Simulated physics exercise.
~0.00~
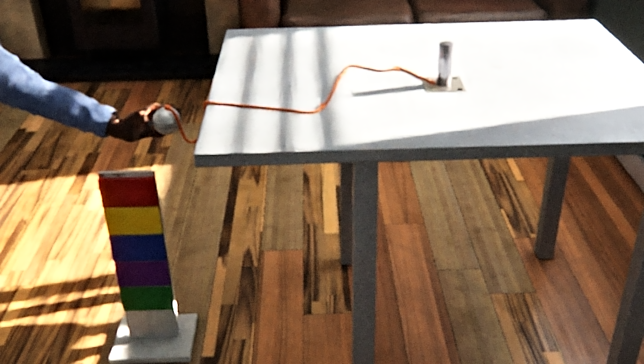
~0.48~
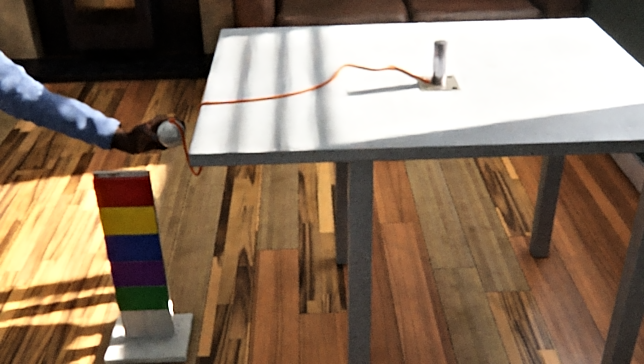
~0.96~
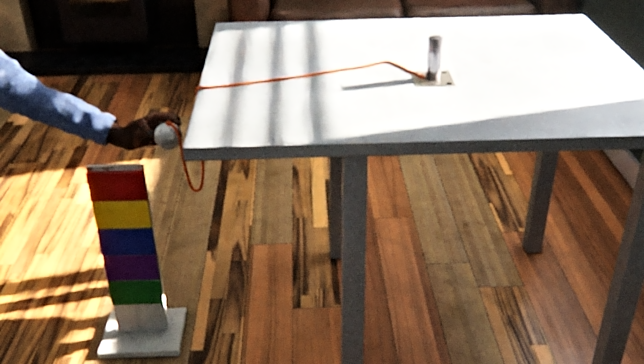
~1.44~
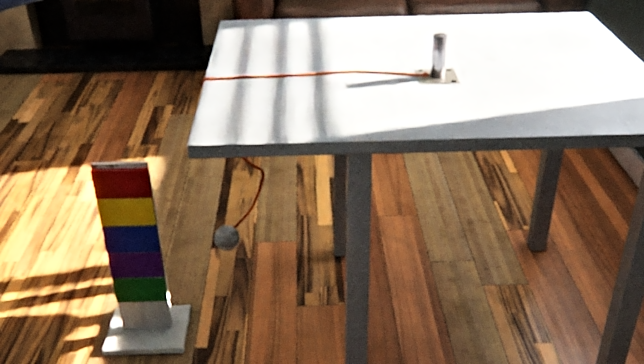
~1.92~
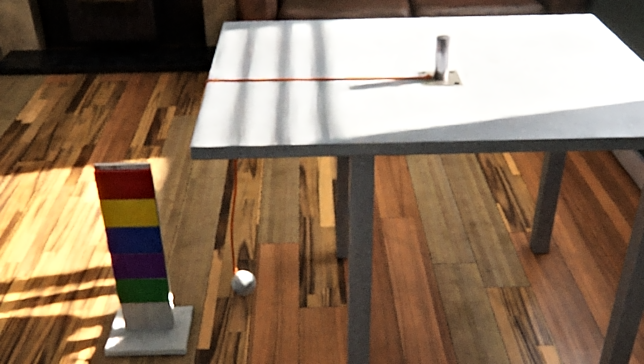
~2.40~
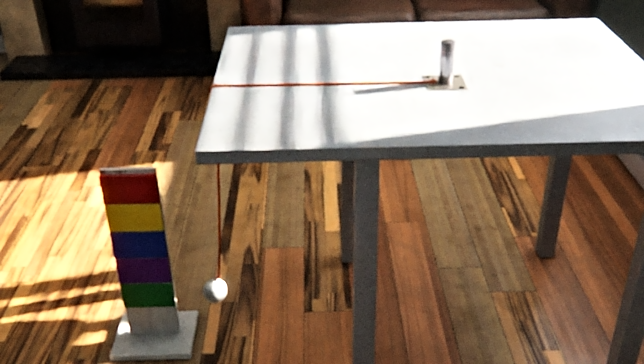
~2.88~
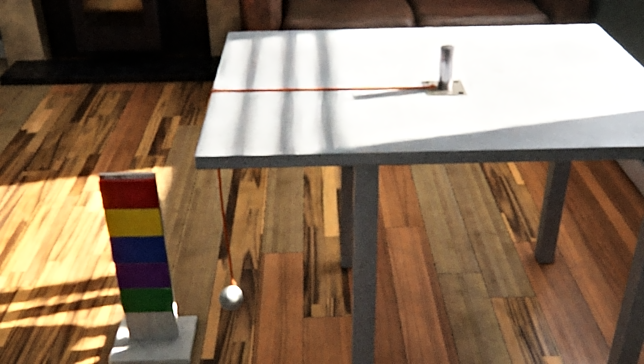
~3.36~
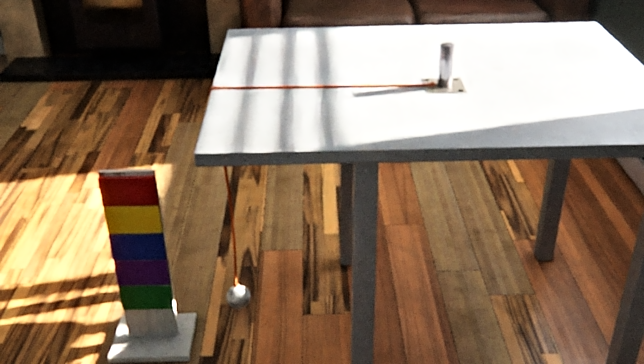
Hand releasing a white ball on an orange cord at a table's edge, the ball dropping and swaying gently, level with green.
